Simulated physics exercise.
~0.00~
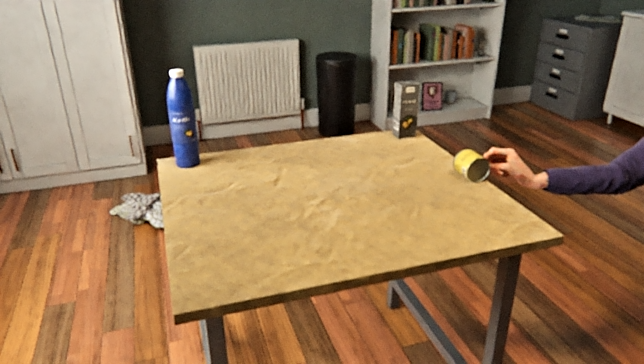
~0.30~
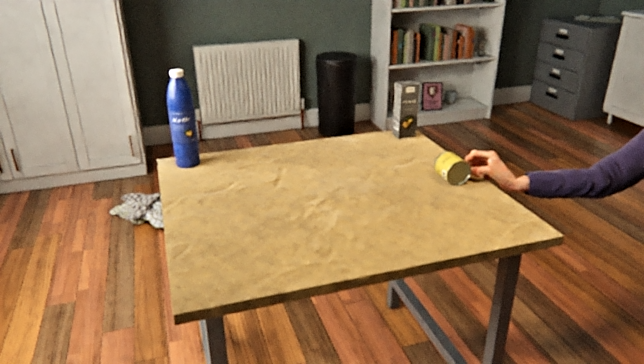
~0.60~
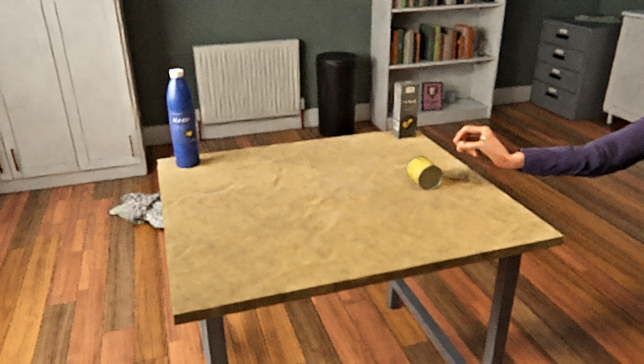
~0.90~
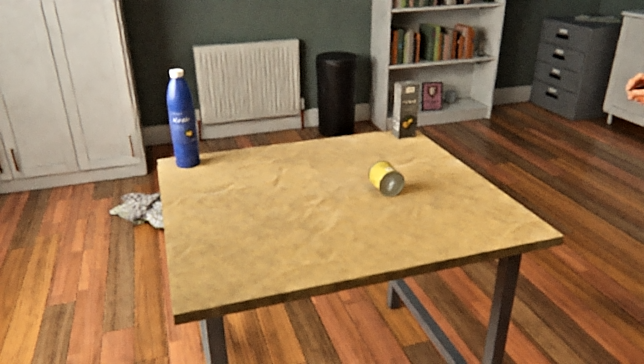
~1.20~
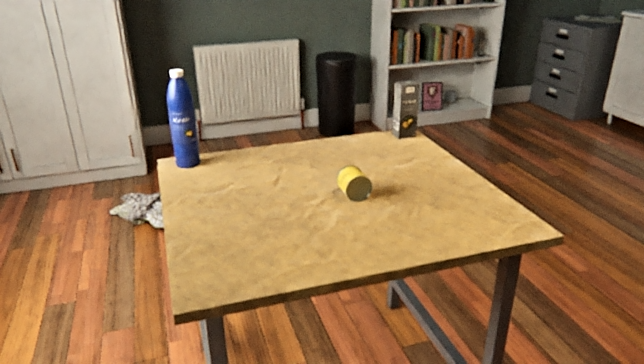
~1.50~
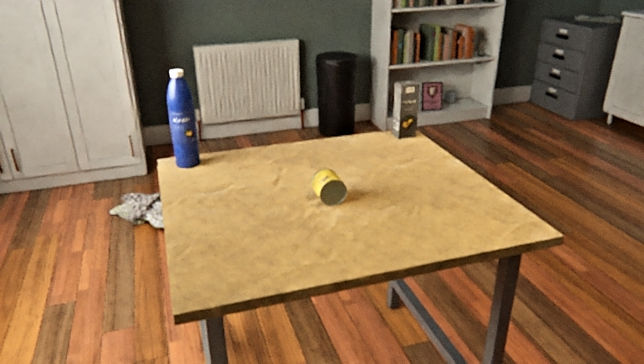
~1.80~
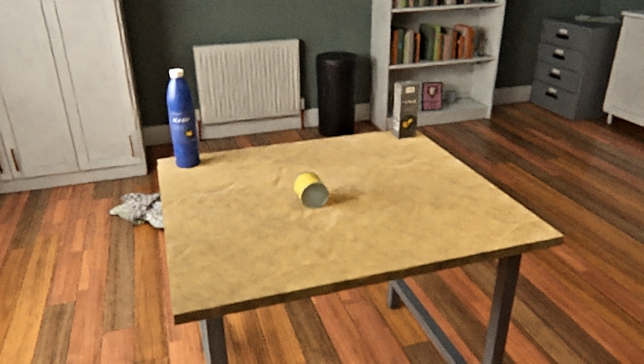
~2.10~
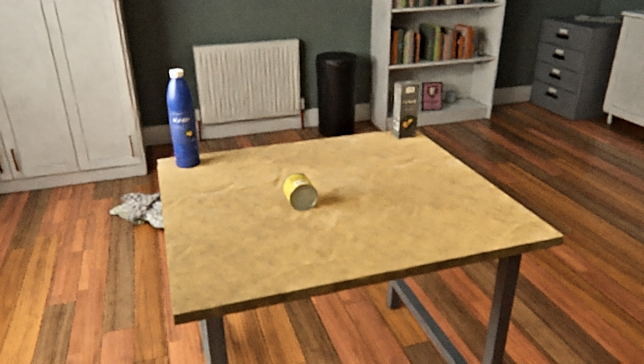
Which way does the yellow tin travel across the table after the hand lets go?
The yellow tin moves to the left across the table.
A yellow tin, shoved by a hand, rolls left and stays on the table.
